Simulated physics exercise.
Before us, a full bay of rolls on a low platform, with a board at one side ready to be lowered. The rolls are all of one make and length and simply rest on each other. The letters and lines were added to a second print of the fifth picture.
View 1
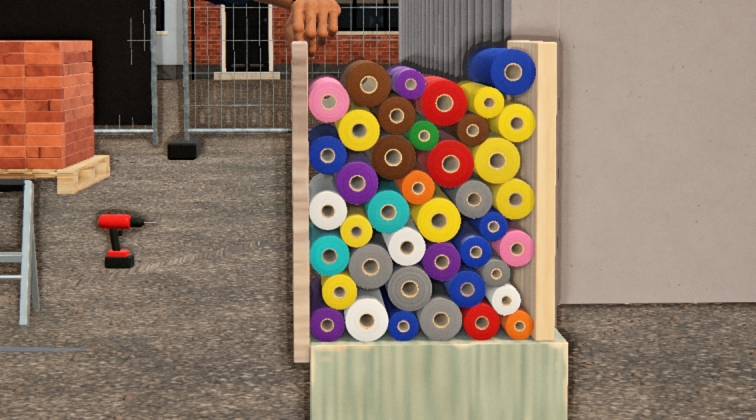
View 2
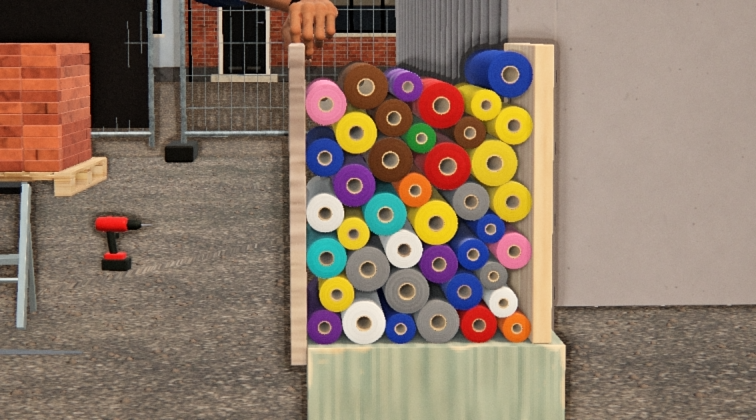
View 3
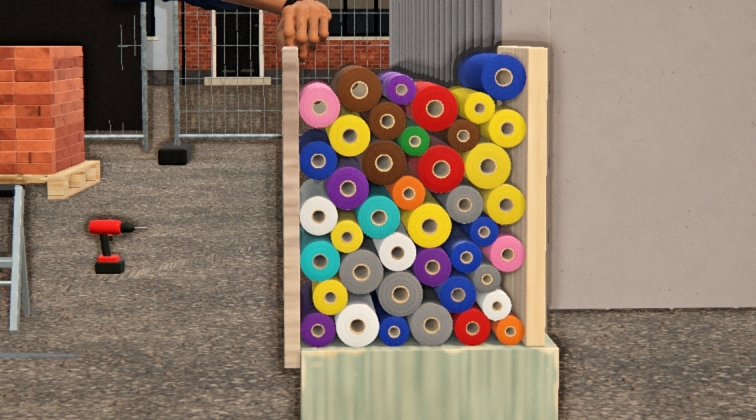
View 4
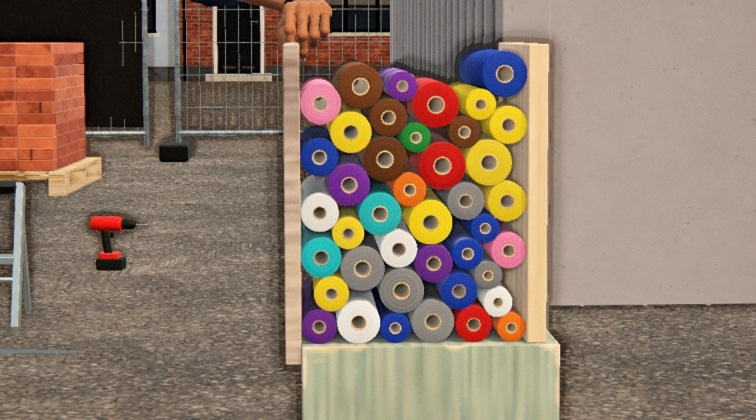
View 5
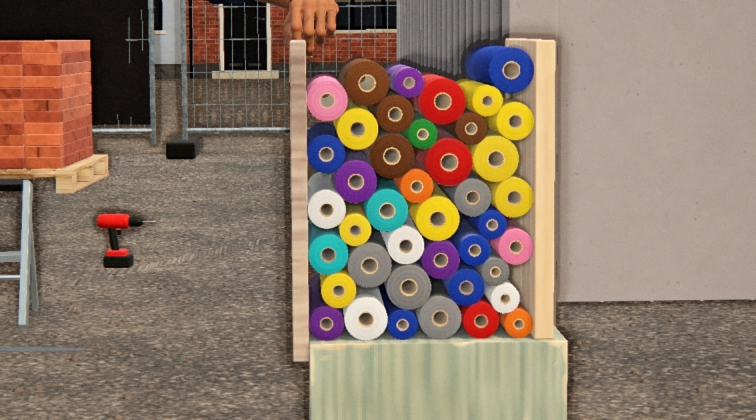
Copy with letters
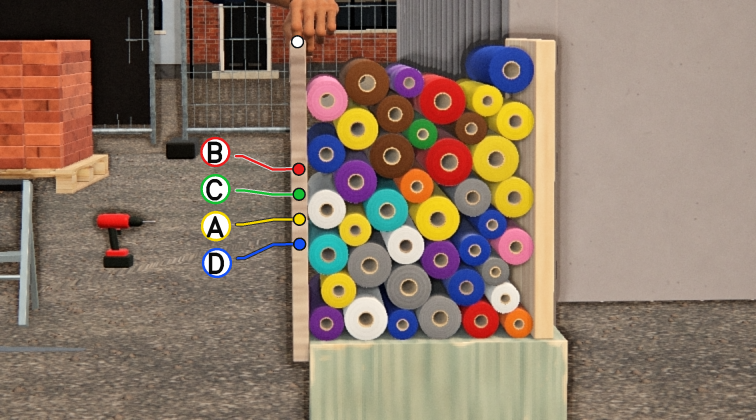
Colourful rolls sit stacked between upright boards, a hand atop one, as the view sways slightly.
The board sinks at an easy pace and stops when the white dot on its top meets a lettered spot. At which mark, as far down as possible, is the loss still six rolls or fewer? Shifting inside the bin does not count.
Mark A is as low as it can go.
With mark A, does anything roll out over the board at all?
At A: Yes.
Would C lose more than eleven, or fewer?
Fewer than eleven.
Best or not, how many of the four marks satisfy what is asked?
Three of them.
On the marked copy, A at (300, 220); B at (299, 169); C at (300, 194); D at (300, 244); the white dot at (298, 42).
With A. Early on, top of the board (307, 117).
Further on, top of the board (307, 200).
At the end, top of the board (308, 219), six out over the board.
As for the rest, B three out over the board; C three out over the board; D more than six out over the board.
